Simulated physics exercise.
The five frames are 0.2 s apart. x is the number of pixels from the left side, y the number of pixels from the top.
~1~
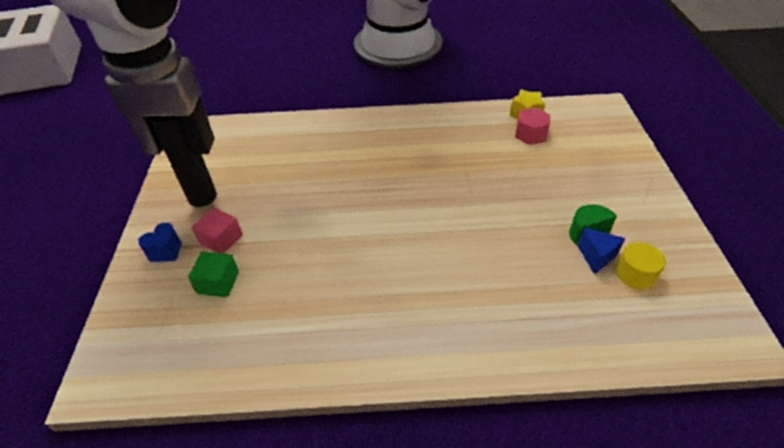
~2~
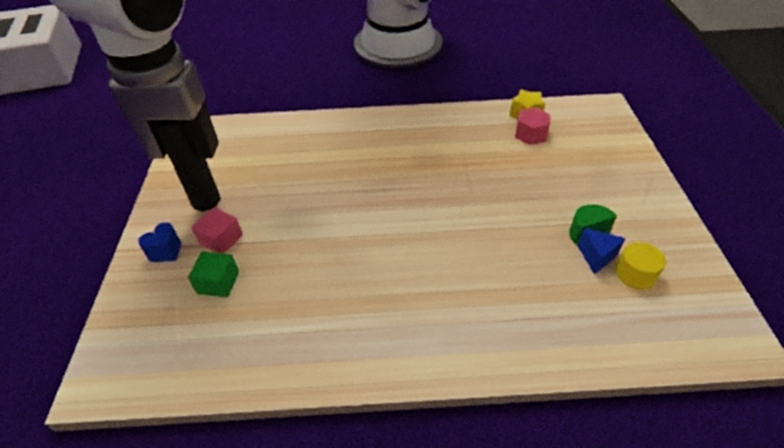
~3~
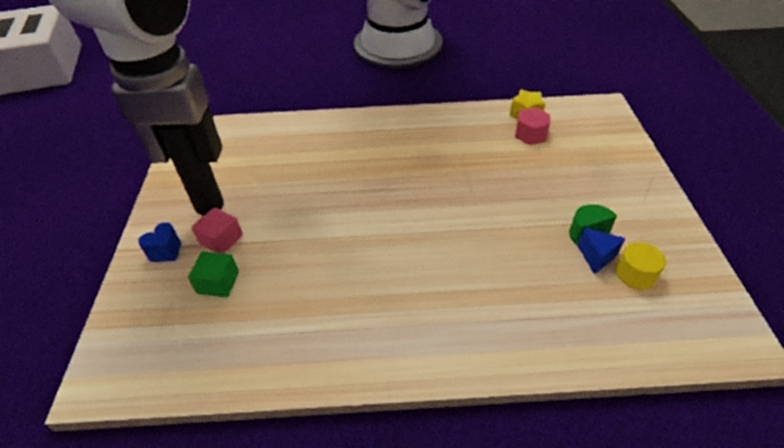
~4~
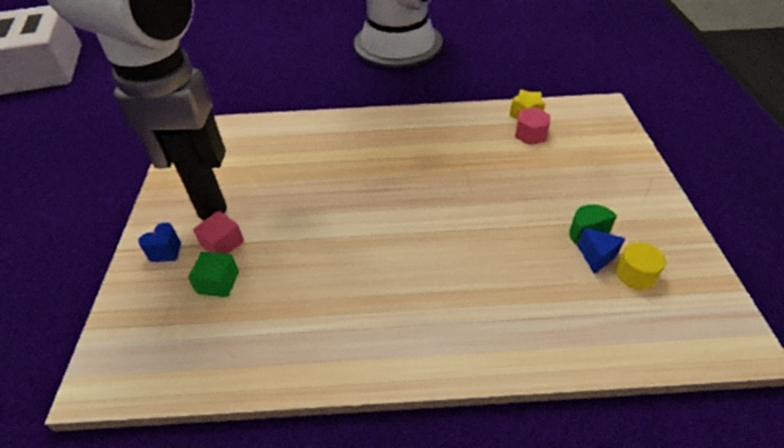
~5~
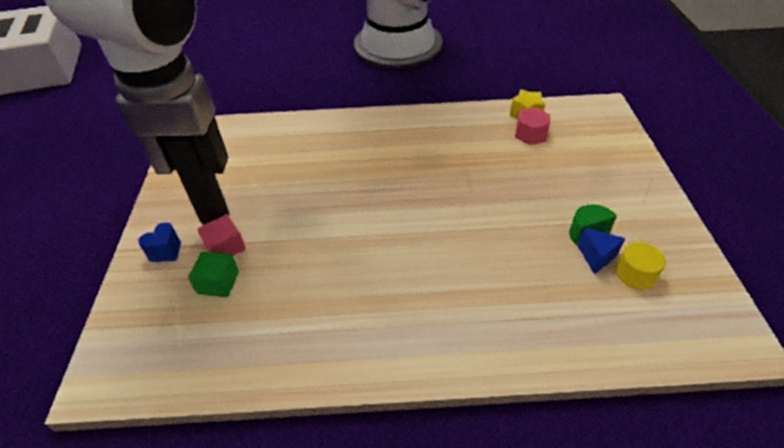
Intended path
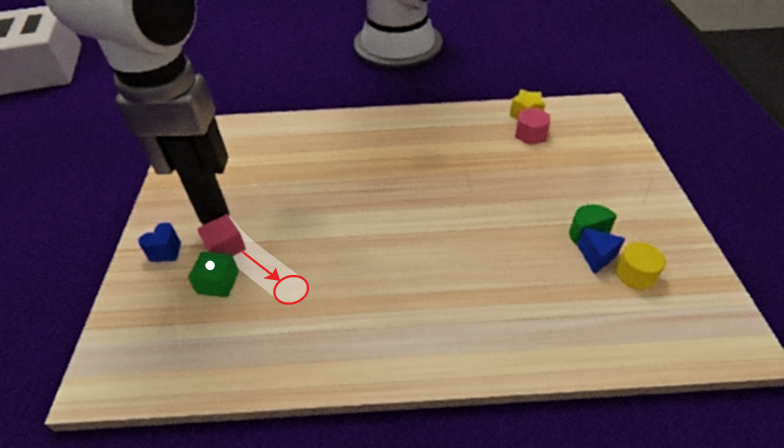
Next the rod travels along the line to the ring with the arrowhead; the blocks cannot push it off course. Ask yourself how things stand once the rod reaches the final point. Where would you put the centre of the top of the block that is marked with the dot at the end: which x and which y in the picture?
I think it will end close to (197, 297).
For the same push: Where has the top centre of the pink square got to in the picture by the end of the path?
I'd say the pink square ends with its top centre at (231, 275).
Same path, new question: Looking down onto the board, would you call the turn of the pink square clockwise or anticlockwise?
From the top: Clockwise.
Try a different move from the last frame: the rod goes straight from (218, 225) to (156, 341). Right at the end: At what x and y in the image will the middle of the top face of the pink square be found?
In the picture, it is at (223, 249).
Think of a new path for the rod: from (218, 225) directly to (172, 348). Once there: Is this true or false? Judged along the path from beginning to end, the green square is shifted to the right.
Answer: False.
Path on the board, from (218, 225) through (238, 247) and (263, 268) to (291, 290); the dot is on the green square.
The first path, step by step. One third of the way, rod (234, 239); green square (205, 285); pink square (226, 257), turned 45° clockwise.
Two thirds of the way, rod (260, 259); green square (198, 296), turned 20° clockwise; pink square (230, 273), turned 65° clockwise.
At the end, rod (288, 281); blue heart-shaped block in place; green square (197, 297), turned 25° clockwise; pink square (231, 275), turned 70° clockwise.
